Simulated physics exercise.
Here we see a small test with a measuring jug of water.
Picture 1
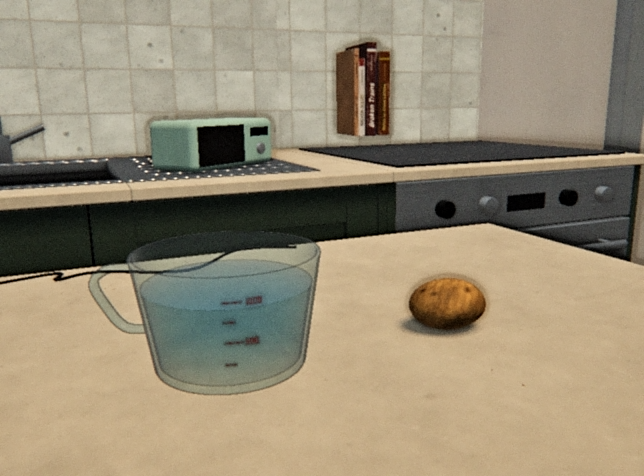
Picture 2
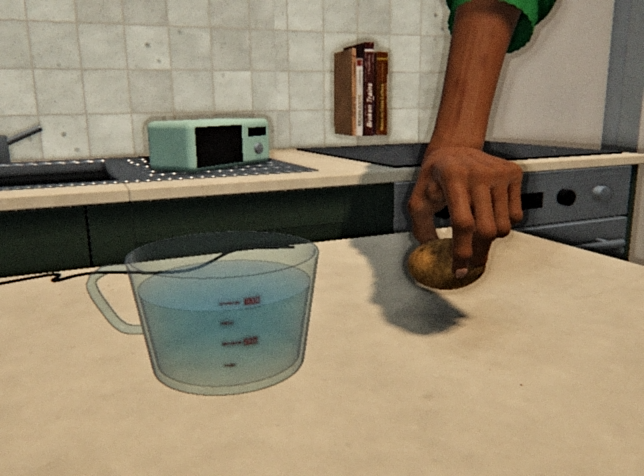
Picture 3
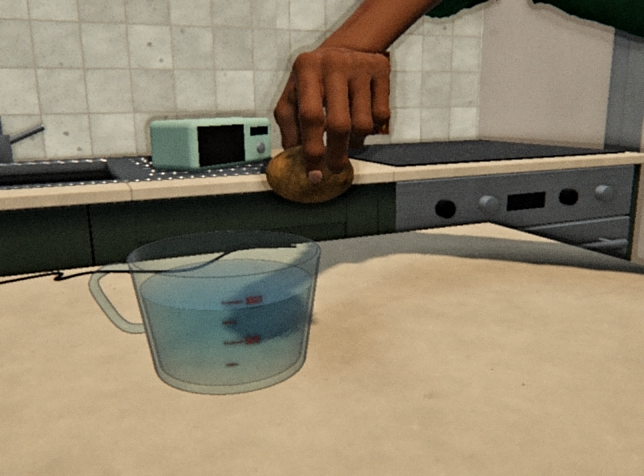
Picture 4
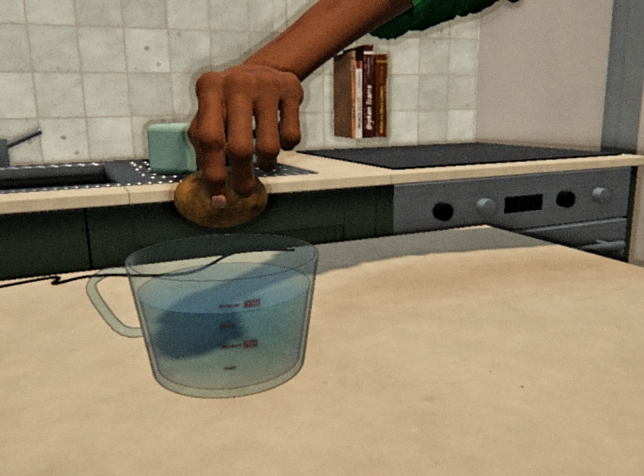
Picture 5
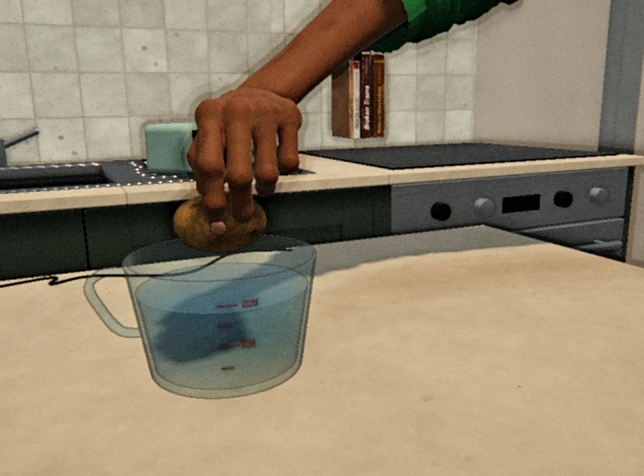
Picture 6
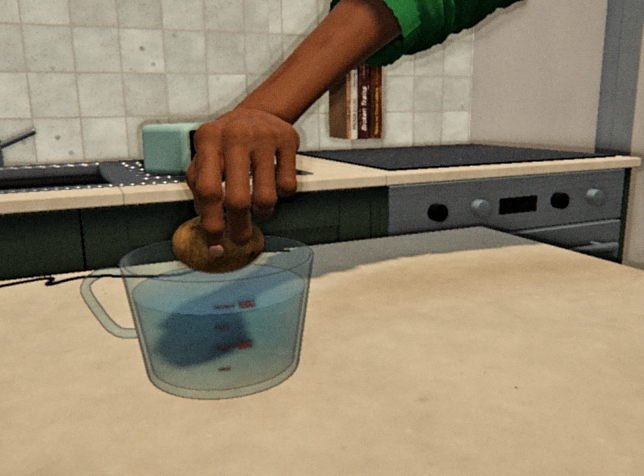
A hand lifts a potato, carries it left and lowers it over a water jug.
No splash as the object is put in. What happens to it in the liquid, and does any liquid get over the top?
In the end water: Goes under, measuring jug: Holds it.
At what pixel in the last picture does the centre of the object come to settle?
Somewhere close to pixel (223, 330).
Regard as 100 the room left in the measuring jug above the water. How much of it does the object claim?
Roughly 30 per cent.
Soon after, the potato enters the water; the measuring jug is about three quarters full.
Later, the potato goes on down; the measuring jug is about three quarters full.
In the end, the potato lies on the bottom; the measuring jug is about three quarters full; nothing is spilt.
